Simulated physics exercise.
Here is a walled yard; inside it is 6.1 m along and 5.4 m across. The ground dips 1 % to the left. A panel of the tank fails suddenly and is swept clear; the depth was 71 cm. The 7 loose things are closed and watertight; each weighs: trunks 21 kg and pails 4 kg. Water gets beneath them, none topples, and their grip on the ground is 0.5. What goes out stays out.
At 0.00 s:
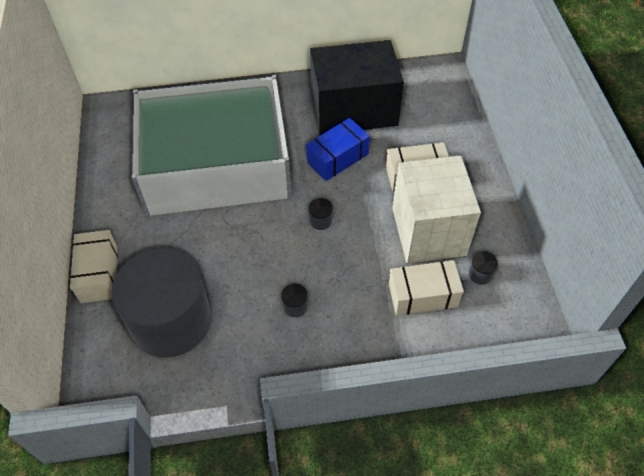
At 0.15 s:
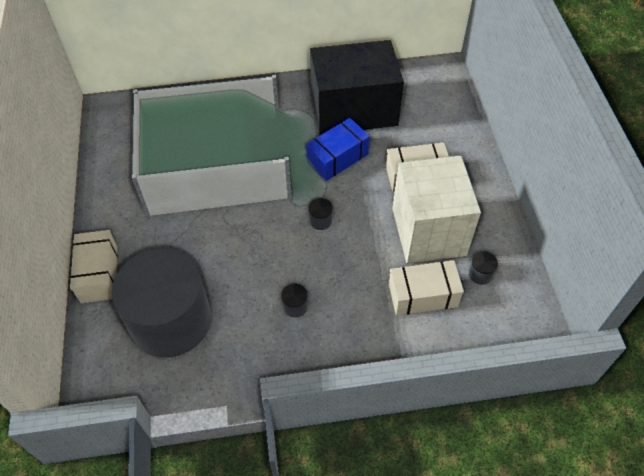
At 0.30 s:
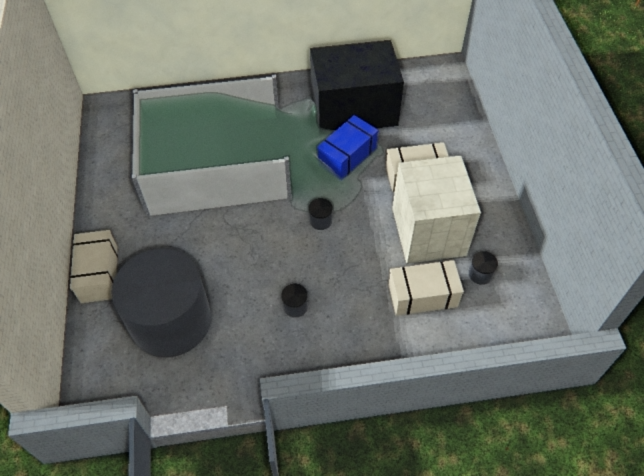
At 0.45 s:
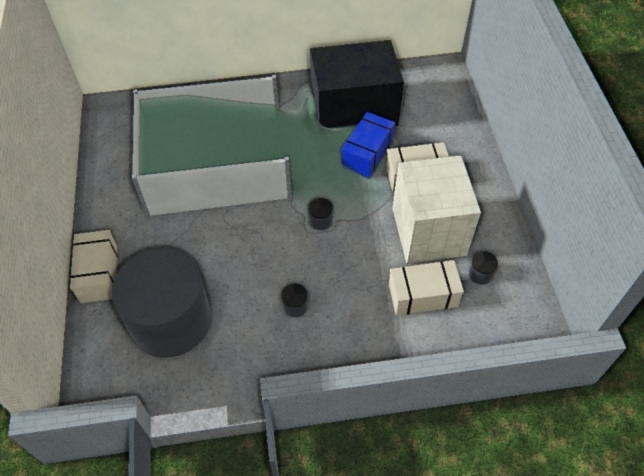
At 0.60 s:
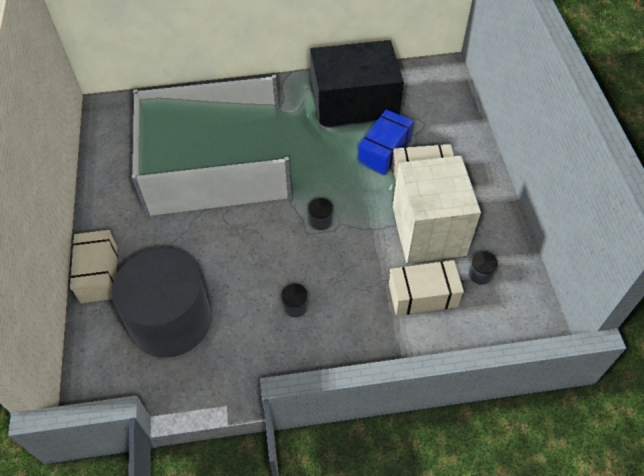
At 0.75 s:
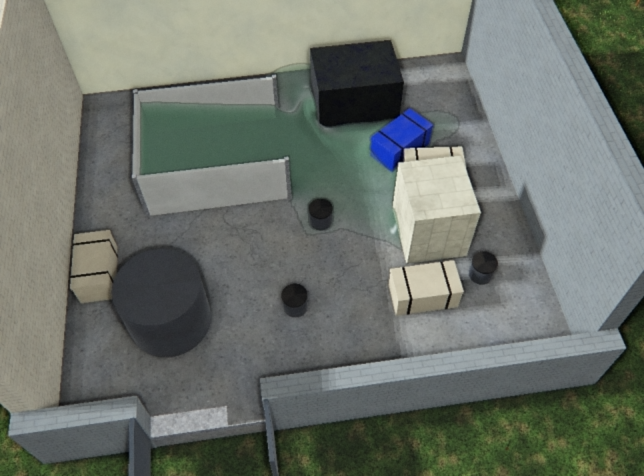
A walled yard with a grey concrete floor, edged by grass, is seen from high above by a still camera. A pale tank of green water stands at the upper left, with a black block, a blue trunk, cream trunks around a pale block, small dark pails and a dark round drum. The tank's right side opens, and water spreads rightward, pushing the turning blue trunk right past the black block.
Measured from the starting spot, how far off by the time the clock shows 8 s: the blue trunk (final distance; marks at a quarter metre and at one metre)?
Blue trunk travels far.
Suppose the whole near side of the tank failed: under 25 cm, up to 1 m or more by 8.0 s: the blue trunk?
In that case the blue trunk stays put.
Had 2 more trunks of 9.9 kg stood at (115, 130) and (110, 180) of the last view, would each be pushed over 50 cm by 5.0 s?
In turn: Past it, past it.
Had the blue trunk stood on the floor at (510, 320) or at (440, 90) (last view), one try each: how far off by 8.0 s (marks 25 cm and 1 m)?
In turn: It ends far away; it ends far away.
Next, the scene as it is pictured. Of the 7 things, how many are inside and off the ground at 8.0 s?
7 of them.
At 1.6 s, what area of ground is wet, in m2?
Some 14 m2.
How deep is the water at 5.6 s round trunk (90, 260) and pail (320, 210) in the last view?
About 3 and 3 cm.
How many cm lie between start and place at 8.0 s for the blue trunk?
Roughly 200 cm.
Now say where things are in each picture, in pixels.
The first picture shows the blue trunk at (338, 140) rests on the ground; 2.8 m2 under water; 0 of 7 have shifted.
The second picture shows the blue trunk at (338, 140), on the bottom; water covers 3.7 m2; 0 of 7 have shifted.
The third picture shows the blue trunk at (348, 138) rests on the ground, 14 cm from its start; water covers 4.3 m2; 1 of 7 have shifted.
The fourth picture shows the blue trunk at (369, 136) rests on the ground, 43 cm from its start; water covers 5.3 m2; 1 of 7 have shifted.
The fifth picture shows the blue trunk at (386, 133) rests on the ground, 68 cm from its start; water covers 6.3 m2; 2 of 7 have shifted.
The sixth picture shows the blue trunk at (402, 131) rests on the ground, 91 cm from its start; 7.3 m2 under water; 2 of 7 have shifted.
After 1.6 s the blue trunk is near (480, 133), 2.0 m from its start, afloat; 0 of 7 are out; 2 afloat.
After 3.6 s the blue trunk is near (440, 76), 1.9 m from its start, afloat; 0 of 7 are out; 4 afloat.
After 5.6 s the blue trunk is near (408, 50), 2.1 m from its start, afloat; 0 of 7 are out; 4 afloat.
After 8.0 s the blue trunk is near (408, 51), 2.1 m from its start, afloat; 0 of 7 are out; 7 afloat.
